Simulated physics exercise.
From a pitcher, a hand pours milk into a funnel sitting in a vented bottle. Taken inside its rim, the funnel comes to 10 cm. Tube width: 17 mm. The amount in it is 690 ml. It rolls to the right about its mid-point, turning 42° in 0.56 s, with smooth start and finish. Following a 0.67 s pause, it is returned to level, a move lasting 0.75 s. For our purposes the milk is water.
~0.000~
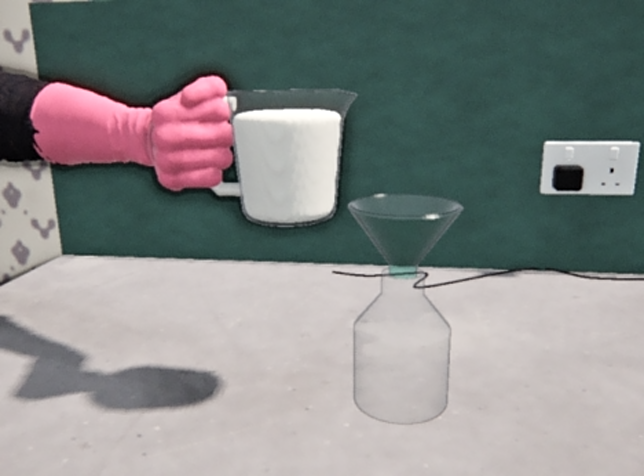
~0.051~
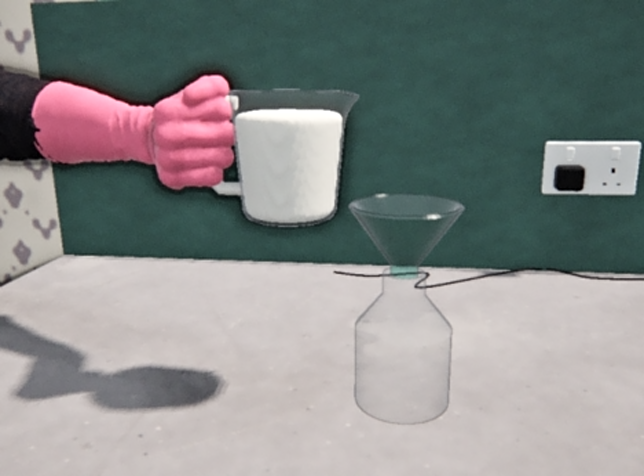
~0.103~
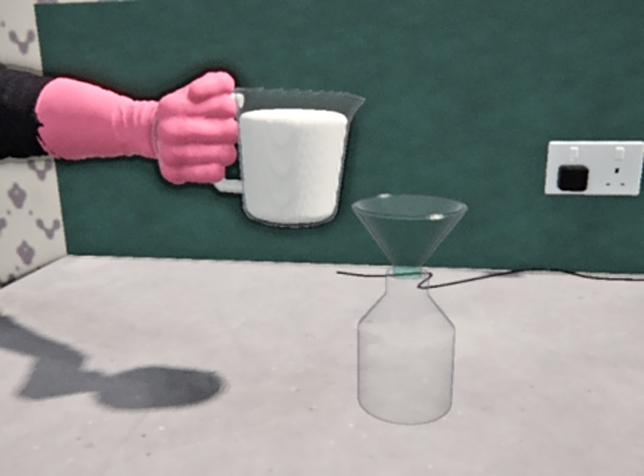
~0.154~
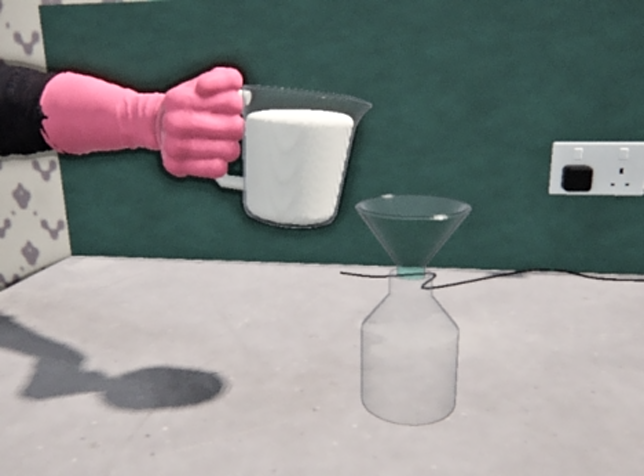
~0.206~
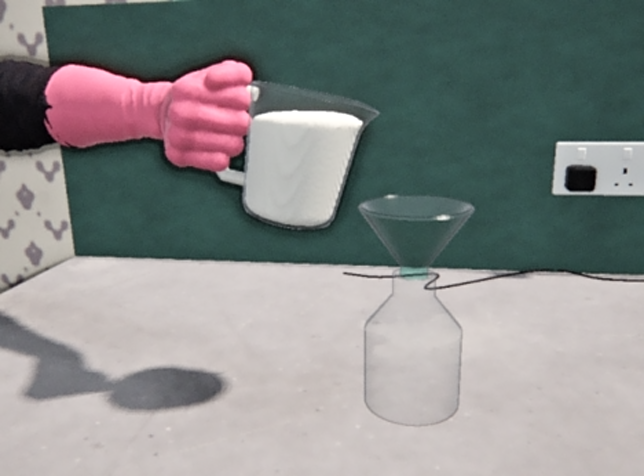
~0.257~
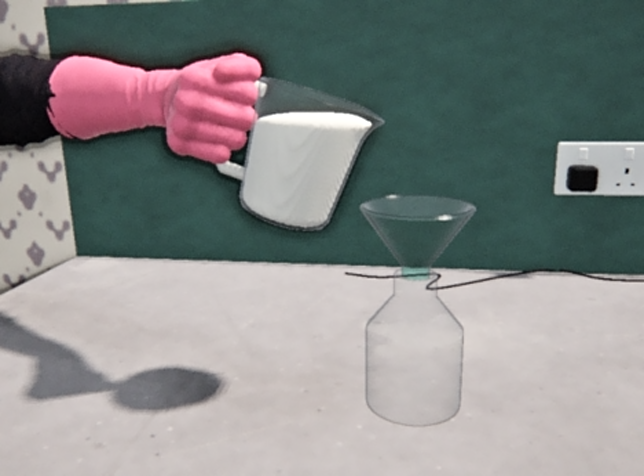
A pink-gloved hand gradually tilts a pitcher of milk rightward above a bottle holding a funnel.
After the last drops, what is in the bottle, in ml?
The bottle ends up with around 180 ml.
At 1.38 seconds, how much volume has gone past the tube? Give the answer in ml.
Estimate: Some 110 ml.
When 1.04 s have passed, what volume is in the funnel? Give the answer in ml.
Around 70 ml.
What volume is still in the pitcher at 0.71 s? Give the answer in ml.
Some 580 ml are still held at that time.
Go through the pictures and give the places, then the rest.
Tilt 0°; pouring edge (357, 93); surface from (250, 115) to (331, 114); the funnel's rim runs from (354, 209) to (456, 211), in the first picture.
Tilt 1°; pouring edge (359, 94); surface from (251, 115) to (333, 115), in the second picture.
Tilt 3°; pouring edge (364, 98); surface from (256, 114) to (337, 117), in the third picture.
Tilt 7°; pouring edge (372, 104); surface from (260, 115) to (343, 117), in the fourth picture.
Tilt 13°; pouring edge (379, 111); surface from (265, 117) to (350, 120), in the fifth picture.
Tilt 18°; pouring edge (384, 120); surface from (264, 121) to (359, 122), in the sixth picture.
By 0.71 s the tilt is 42° and 20 ml has passed the tube, 50 ml is in the funnel, 585 ml in the pitcher and 0 ml has missed.
By 1.04 s the tilt is 42° and 65 ml has passed the tube, 70 ml is in the funnel, 535 ml in the pitcher and 5 ml has missed.
By 1.38 s the tilt is 38° and 110 ml has passed the tube, 60 ml is in the funnel, 510 ml in the pitcher and 5 ml has missed.
By 1.75 s the tilt is 9° and 155 ml has passed the tube, 20 ml is in the funnel, 505 ml in the pitcher and 5 ml has missed.
At rest 175 ml has passed the tube, 0 ml is in the funnel, 505 ml in the pitcher and 5 ml has missed.
